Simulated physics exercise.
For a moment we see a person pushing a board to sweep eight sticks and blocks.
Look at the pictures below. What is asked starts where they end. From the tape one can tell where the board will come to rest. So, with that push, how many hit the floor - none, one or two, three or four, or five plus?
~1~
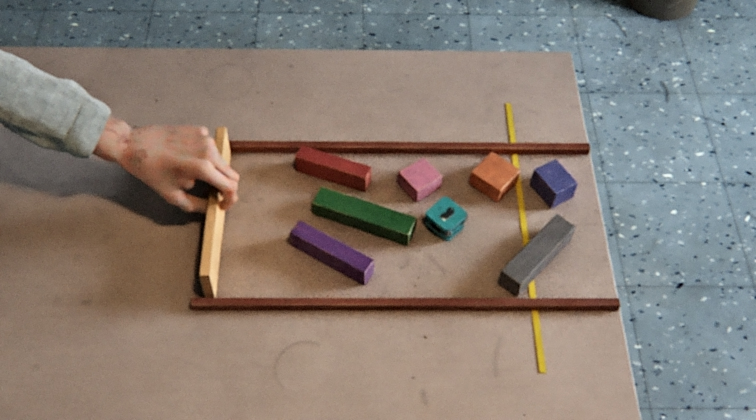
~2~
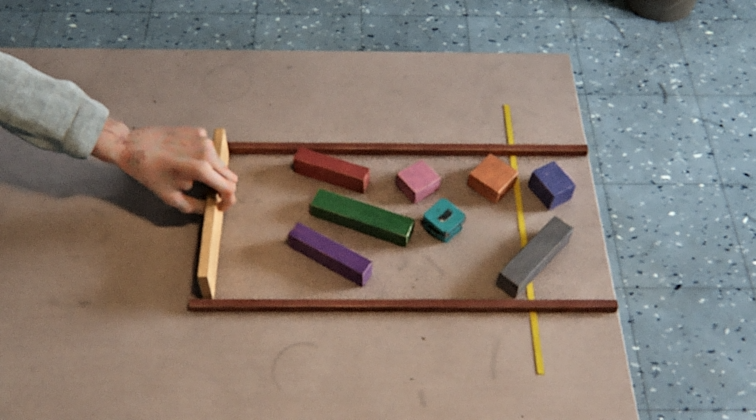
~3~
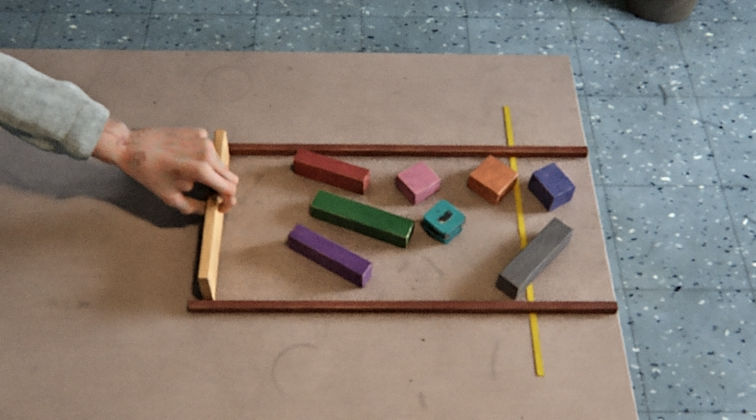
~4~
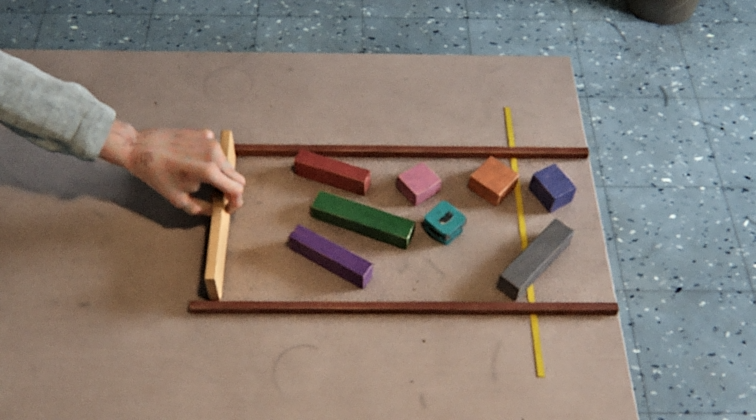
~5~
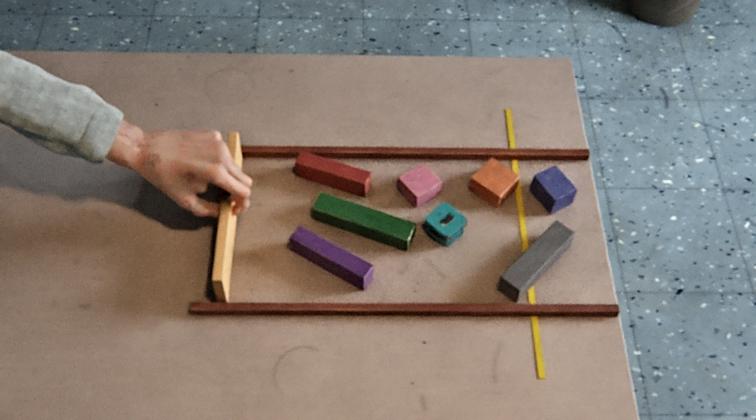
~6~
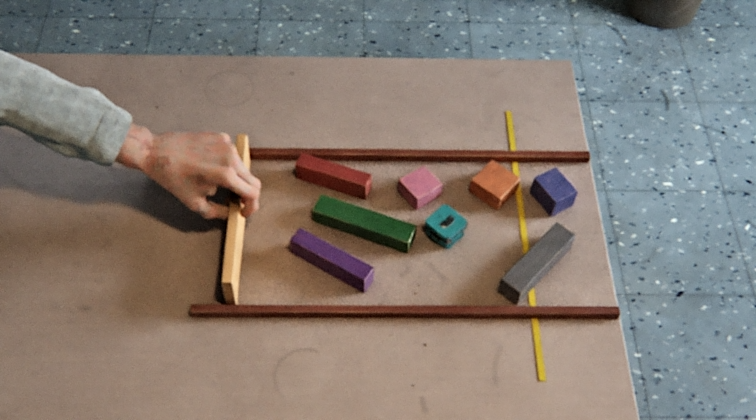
I'd say one or two.
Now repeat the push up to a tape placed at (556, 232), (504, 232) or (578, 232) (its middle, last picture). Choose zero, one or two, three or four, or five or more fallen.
Counts as listed: Either three or four / none at all / five or over.
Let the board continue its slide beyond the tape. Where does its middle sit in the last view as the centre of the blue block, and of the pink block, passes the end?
The middle is at (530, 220) when it's the blue block, and at (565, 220) when it's the pink block.
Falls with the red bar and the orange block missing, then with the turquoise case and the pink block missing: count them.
Count of fallen: 0 / 0.
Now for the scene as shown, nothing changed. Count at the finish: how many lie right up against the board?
Count: 3.
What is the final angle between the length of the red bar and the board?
Angle: Close to 30 degrees.
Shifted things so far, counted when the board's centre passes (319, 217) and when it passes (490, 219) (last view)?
First 3, after that 8.
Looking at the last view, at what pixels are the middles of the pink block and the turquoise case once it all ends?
The pink block at (557, 174), the turquoise case at (585, 227).
A little later, none off yet; blue block at rest near (554, 192); grey bar at rest near (537, 263); orange block at rest near (495, 185).
Next, none off yet; blue block at rest near (554, 192); grey bar at rest near (537, 263); orange block moving near (500, 184).
Later still, none off yet; blue block shifted a little near (572, 201); grey bar shifted a little near (581, 266); orange block shifted well along near (558, 174).
When it is over, the number that fall off is one or two; down, grey bar.
